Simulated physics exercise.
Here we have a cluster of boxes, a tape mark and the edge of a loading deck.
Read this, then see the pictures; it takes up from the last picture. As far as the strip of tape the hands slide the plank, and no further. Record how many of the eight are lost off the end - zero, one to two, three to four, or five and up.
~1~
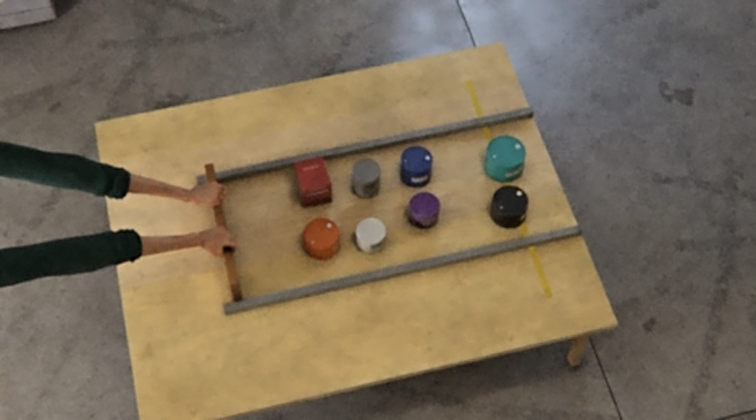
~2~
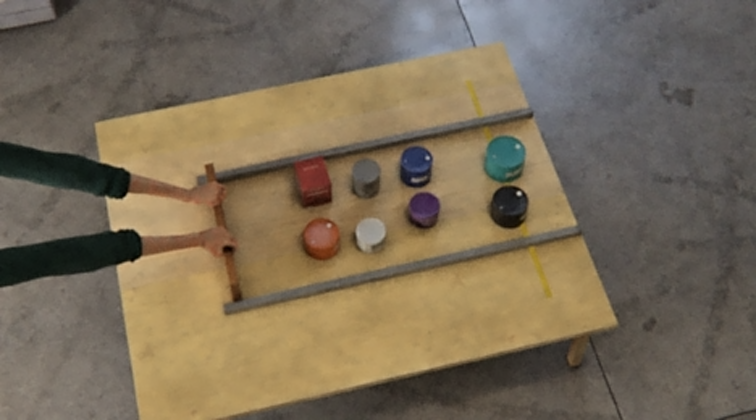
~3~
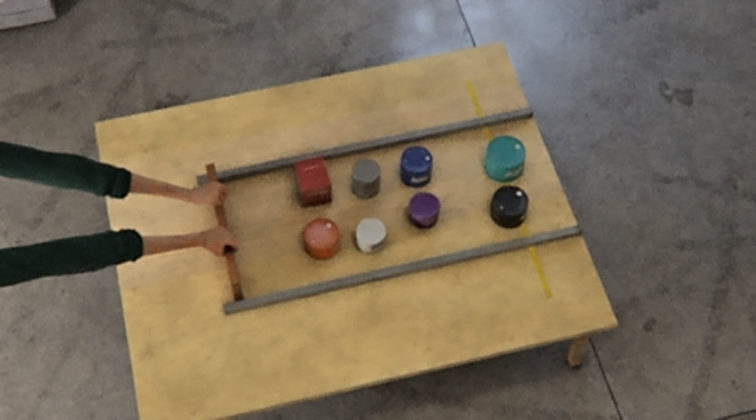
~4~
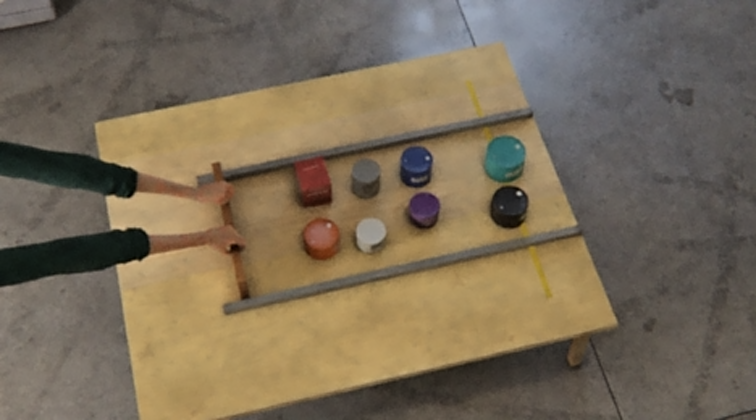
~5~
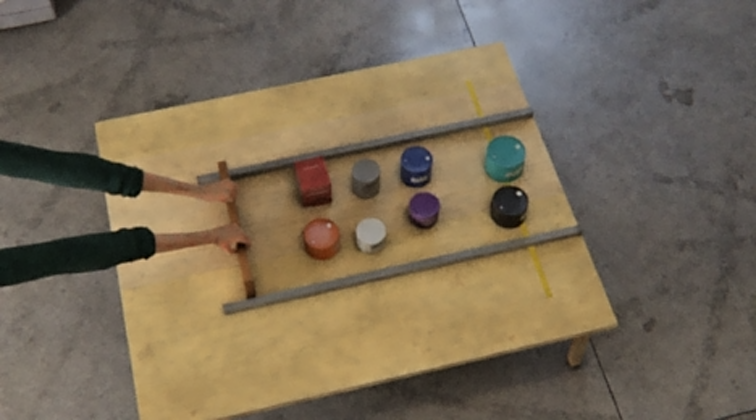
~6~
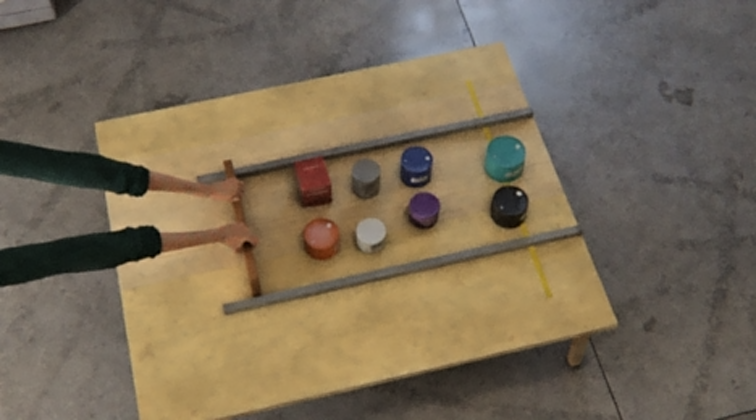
The ones that plunge will number one or two.
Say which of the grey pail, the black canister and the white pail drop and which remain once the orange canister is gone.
Well, the grey pail hangs in there, the black canister hangs in there, and the white pail hangs in there.
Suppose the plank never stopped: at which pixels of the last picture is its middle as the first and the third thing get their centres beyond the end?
At (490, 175) for the first, at (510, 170) for the third.
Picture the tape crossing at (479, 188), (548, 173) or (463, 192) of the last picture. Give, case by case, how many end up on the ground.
Tallies in the order given: 0, 8, 0.
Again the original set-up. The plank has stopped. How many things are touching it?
Total: 3.
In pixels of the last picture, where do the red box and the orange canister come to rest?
(510, 142) and (531, 193).
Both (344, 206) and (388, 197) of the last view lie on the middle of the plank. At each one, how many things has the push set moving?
Note: First position 4; second position 6.
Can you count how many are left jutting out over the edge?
The number overhanging is 2.
A little later, none off yet; turquoise canister at rest near (505, 159); black canister at rest near (509, 207); blue canister moving near (419, 167).
When it is over, the number that fall off is one or two; down, blue canister and turquoise canister.
